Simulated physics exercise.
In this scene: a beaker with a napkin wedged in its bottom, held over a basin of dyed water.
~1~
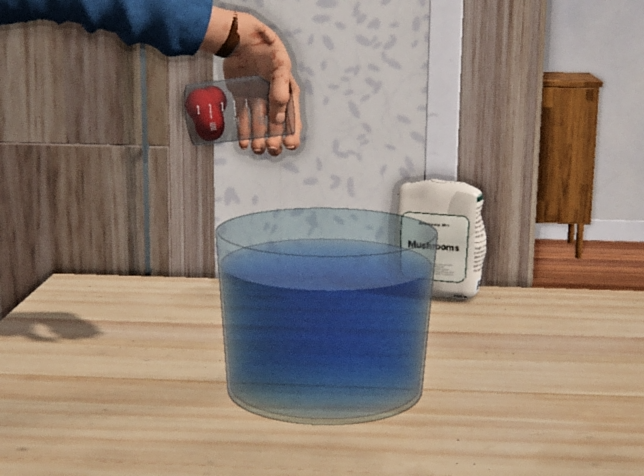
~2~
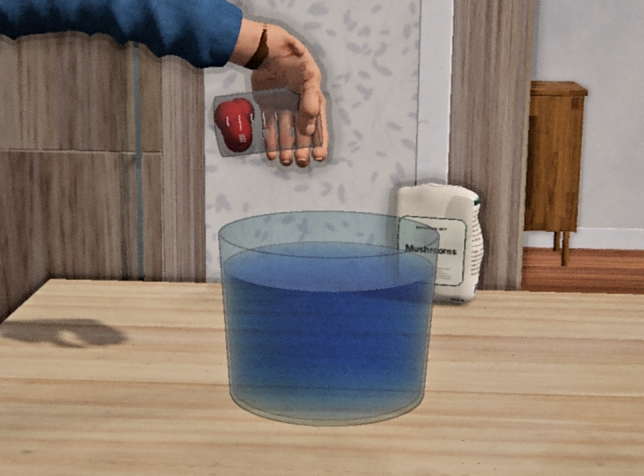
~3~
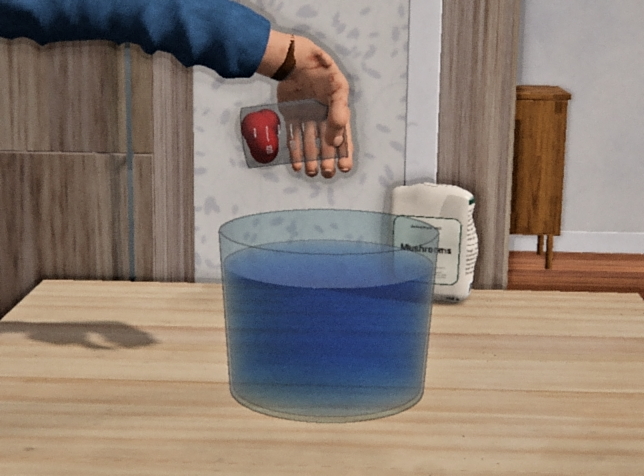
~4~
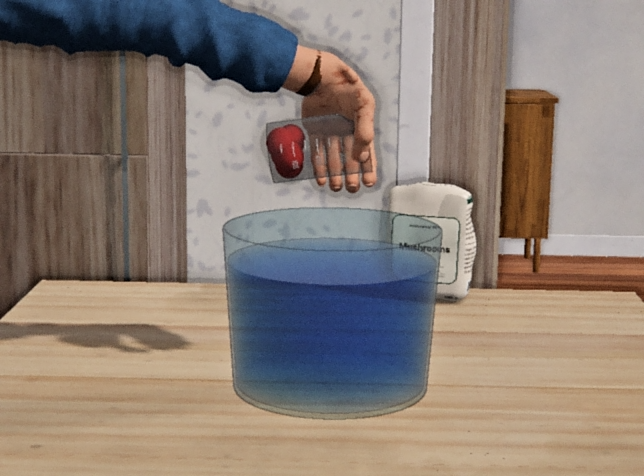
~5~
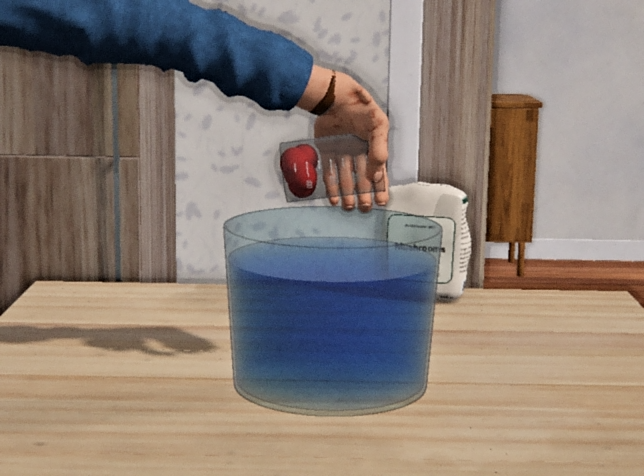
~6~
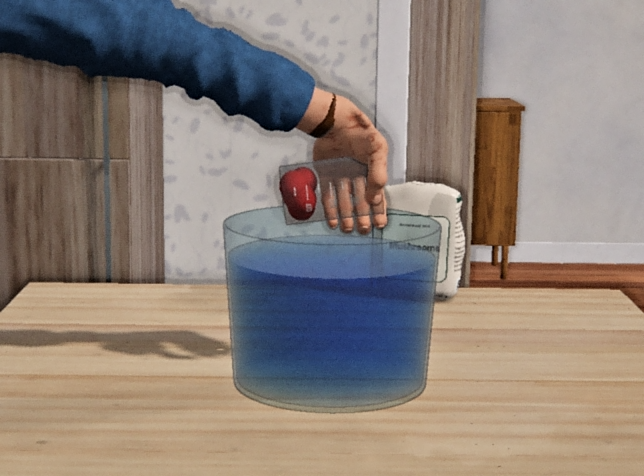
A hand in a blue sleeve, holding a clear beaker on its side with a red wad wedged in its bottom, moves rightward and down over a basin of blue water on a wooden table, lowering the beaker to just above the basin.
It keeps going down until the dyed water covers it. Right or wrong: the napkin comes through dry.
Wrong.
A moment on, the beaker enters the dyed water.
Further on, dyed water pours in as the air escapes.
When it is over, the beaker is under, flooded, and the napkin is wet.
